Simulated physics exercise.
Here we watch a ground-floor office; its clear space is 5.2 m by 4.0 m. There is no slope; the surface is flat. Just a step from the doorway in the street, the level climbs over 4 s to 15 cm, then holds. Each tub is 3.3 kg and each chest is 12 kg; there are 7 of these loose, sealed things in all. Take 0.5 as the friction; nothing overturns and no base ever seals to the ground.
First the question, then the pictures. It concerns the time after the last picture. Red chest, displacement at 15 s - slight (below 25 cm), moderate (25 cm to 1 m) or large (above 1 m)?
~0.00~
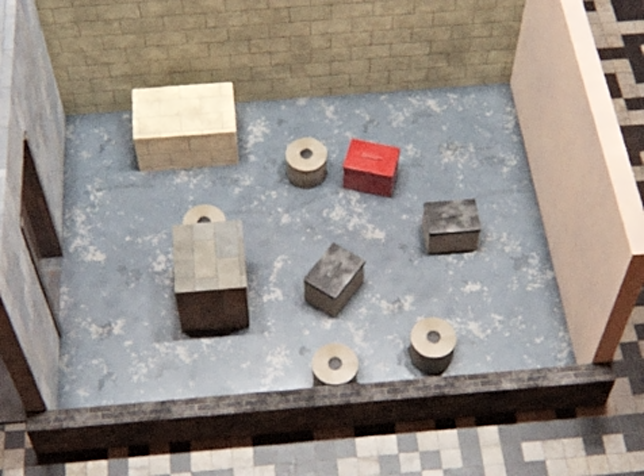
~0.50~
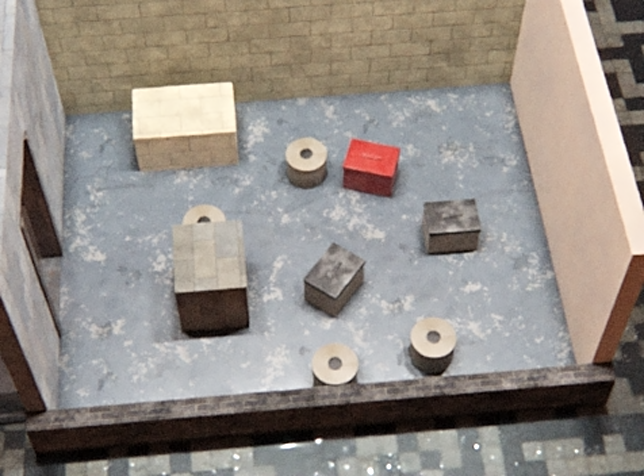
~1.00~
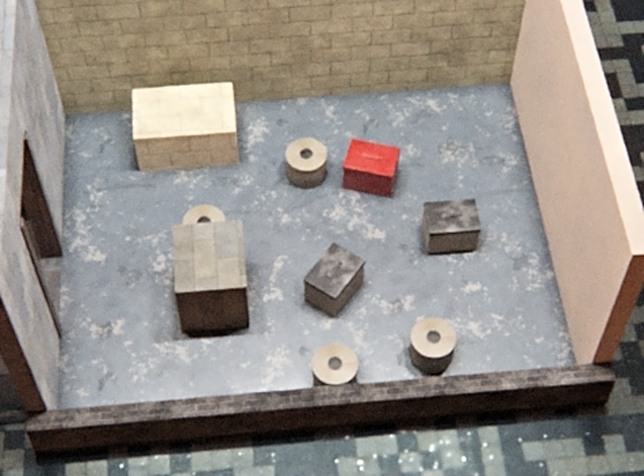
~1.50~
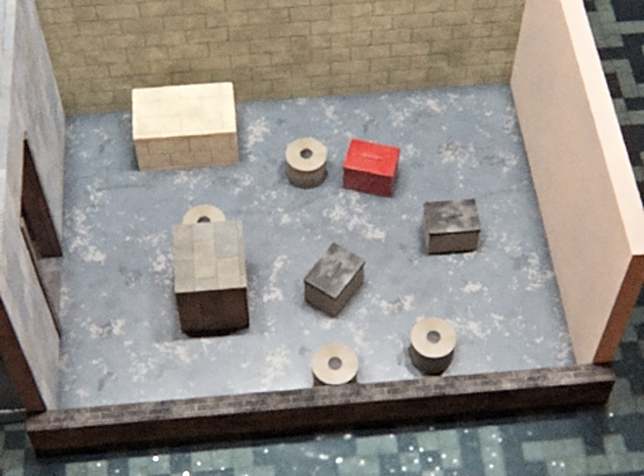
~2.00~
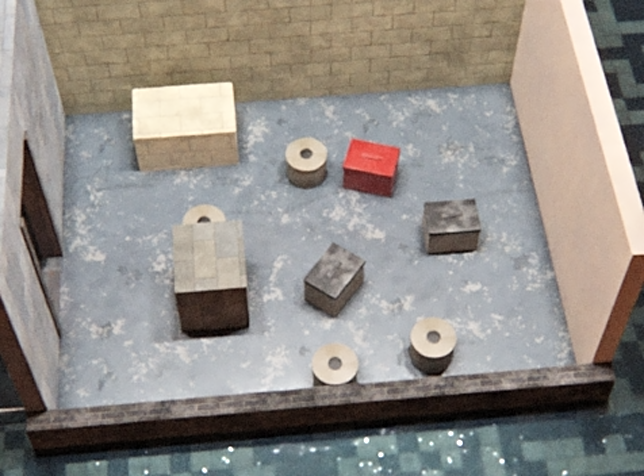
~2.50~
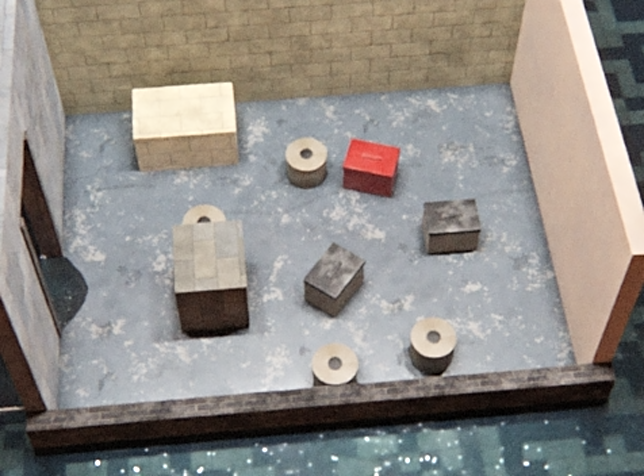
Slight.
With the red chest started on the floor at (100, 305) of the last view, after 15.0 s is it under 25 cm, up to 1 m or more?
It goes a long way.
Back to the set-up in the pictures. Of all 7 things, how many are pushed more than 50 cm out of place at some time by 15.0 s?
Counting them up, I find 4.
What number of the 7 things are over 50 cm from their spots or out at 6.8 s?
Answer: 1.
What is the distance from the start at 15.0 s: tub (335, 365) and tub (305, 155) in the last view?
First 250 cm, then 200 cm.
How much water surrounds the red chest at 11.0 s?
About 2 cm.
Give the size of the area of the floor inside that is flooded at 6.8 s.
Somewhere about 9.5 m2, give or take.
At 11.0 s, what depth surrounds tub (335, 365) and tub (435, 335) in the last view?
3 and 3 cm.
After 3.5 s the red chest is near (372, 157), 0.0 m from its start, aground; 0 afloat.
After 6.8 s the red chest is near (372, 157), 0.0 m from its start, aground; 0 afloat.
After 11.0 s the red chest is near (372, 157), 0.0 m from its start, aground; 4 afloat.
After 15.0 s the red chest is near (372, 157), 0.0 m from its start, aground; 4 afloat.
